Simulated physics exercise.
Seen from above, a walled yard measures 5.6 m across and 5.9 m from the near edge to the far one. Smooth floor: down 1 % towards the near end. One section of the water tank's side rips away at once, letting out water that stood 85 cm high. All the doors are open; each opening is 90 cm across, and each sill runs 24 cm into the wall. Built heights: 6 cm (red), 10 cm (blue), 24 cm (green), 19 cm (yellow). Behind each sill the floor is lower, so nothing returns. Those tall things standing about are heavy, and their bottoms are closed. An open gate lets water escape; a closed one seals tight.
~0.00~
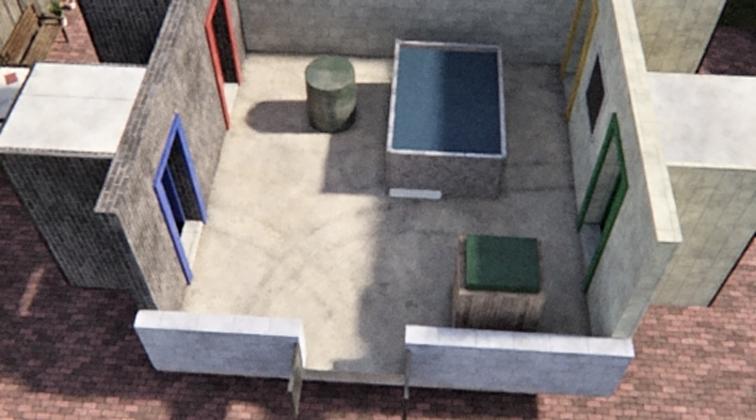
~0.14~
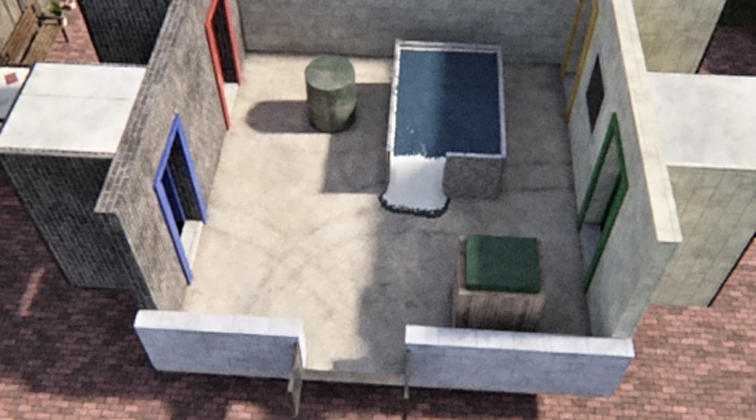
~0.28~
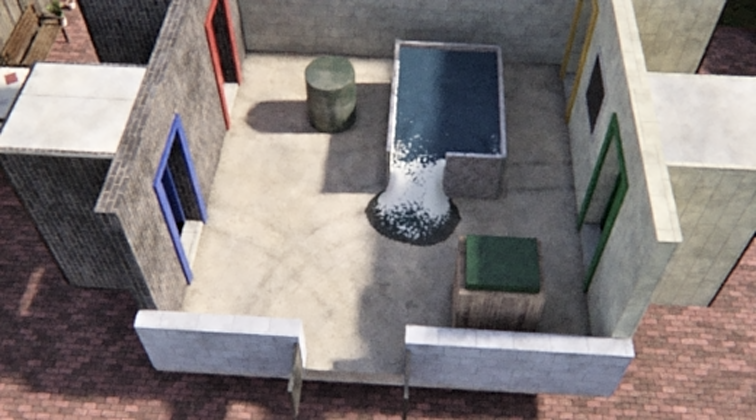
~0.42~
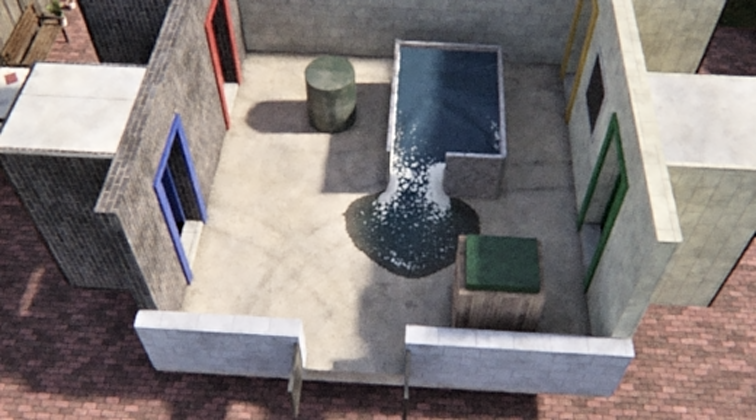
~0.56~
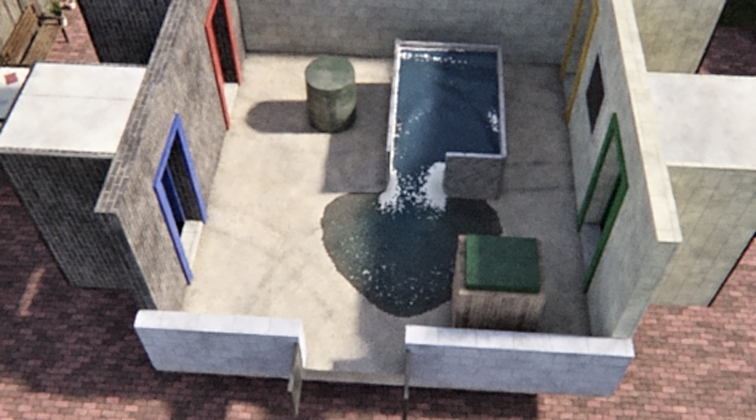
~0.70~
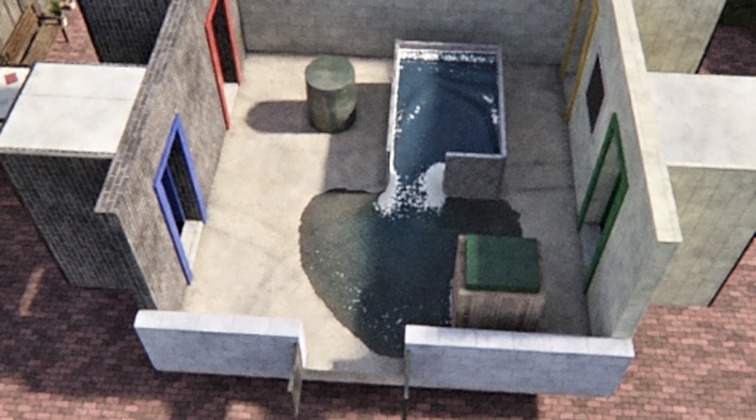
The footage shows a walled yard with coloured doorways and a tank of still water, whose near side opens at the left corner, releasing a foaming stream that spreads into a wide dark pool around the green-topped box.
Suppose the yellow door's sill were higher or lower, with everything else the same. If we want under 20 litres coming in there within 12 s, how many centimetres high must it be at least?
About 7 centimetres.
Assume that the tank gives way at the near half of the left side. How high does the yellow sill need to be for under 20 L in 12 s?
Then roughly 8.5 cm.
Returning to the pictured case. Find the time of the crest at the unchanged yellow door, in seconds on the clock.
7.0 s.
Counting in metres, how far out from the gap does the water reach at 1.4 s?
About 3.8 m.
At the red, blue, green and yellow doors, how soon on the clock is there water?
Red 4.5 seconds, blue 1.8 seconds, green 1.6 seconds, yellow 3.6 seconds.
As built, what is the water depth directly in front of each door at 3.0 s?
Depths in cm: Red 0, blue 13, green 13, yellow 0.
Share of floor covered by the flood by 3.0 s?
Roughly 50 percent.
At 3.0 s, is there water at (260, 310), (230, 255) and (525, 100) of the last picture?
Listed order - soaked through, soaked through, unwetted.
After 1.4 s water covers 35 % of the floor, deepest (48 cm) near (411, 198); it has not reached the yellow door.
After 3.0 s water covers 50 % of the floor, deepest (33 cm) near (444, 360); it has not reached the yellow door.
After 12.0 s water covers 100 % of the floor, deepest (10 cm) near (567, 225); 6 cm at the yellow door, 0 litres in over its 19 cm sill.
At the yellow door as built, the water arrived by 3.7 s and peaked near 12 cm at 7.2 s.
Run again over the same 12 s with other heights there, 30 litres in over 6 cm, 12 litres over 8 cm. The limit of 20 litres is kept from about 7 cm up.
